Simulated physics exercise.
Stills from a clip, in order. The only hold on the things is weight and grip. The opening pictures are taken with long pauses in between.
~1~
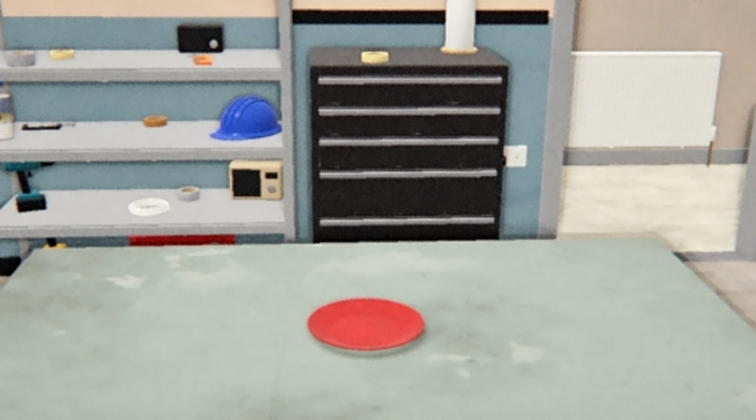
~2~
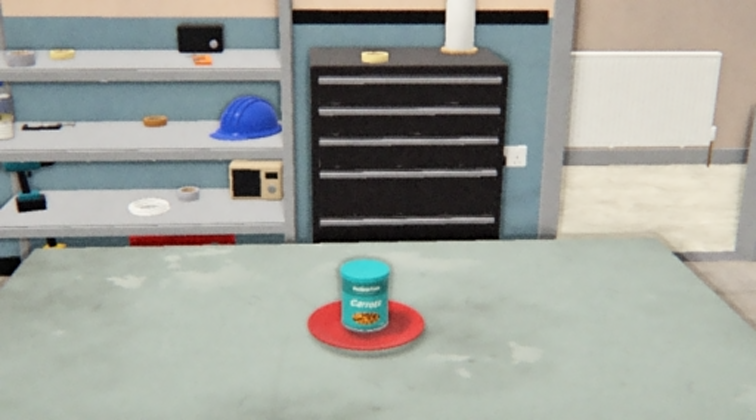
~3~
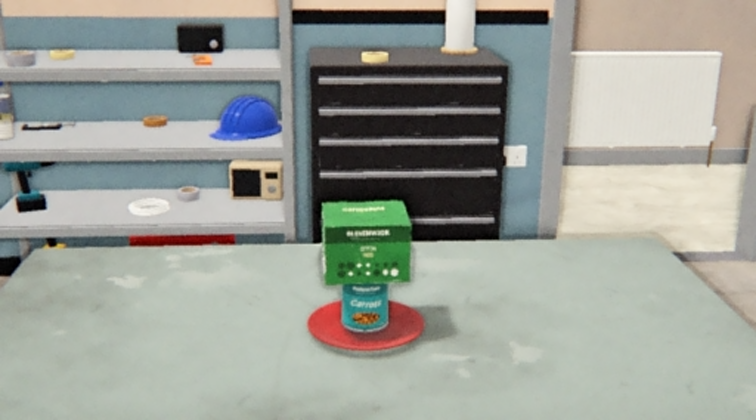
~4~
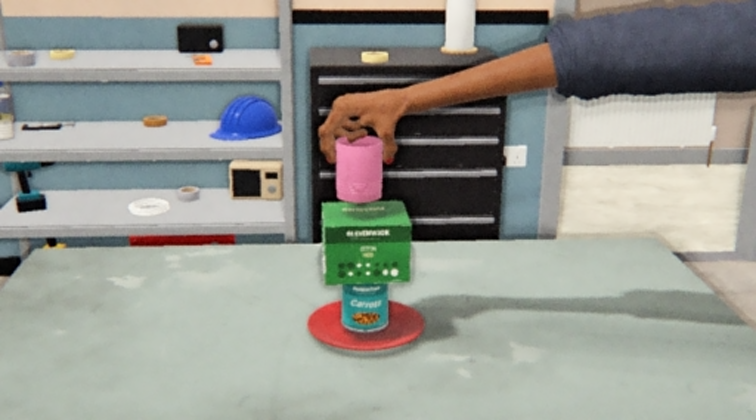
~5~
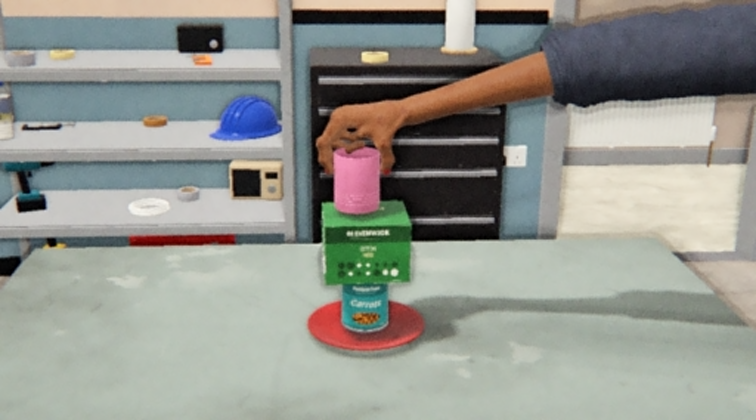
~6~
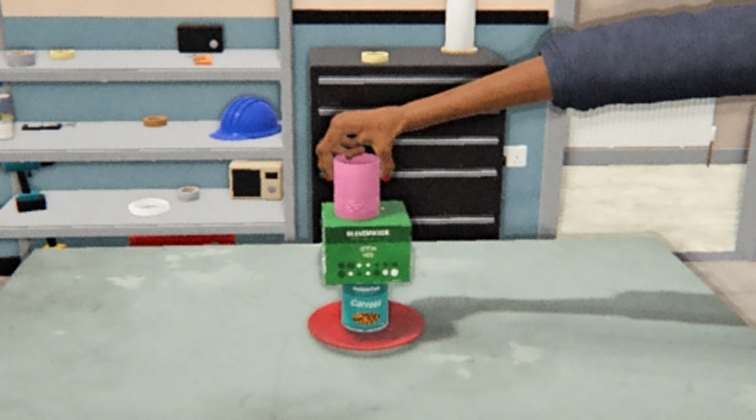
Pink cup being lowered by a hand onto a green box stacked on a turquoise pot over a red plate.
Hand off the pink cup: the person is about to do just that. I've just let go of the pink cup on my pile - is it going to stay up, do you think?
Yes: Safe to say it works.
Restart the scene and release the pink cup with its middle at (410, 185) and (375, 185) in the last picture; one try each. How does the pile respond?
First attempt - it comes down; second attempt - it does not fall.
Then, 1.00 s later than the last frame, things are still on the move.
Then, 2.10 s later than the last frame, as before.
When it is over, all 4 as before. End places, in pixels of the last picture, pink cup near (356, 187). The pile stays up.
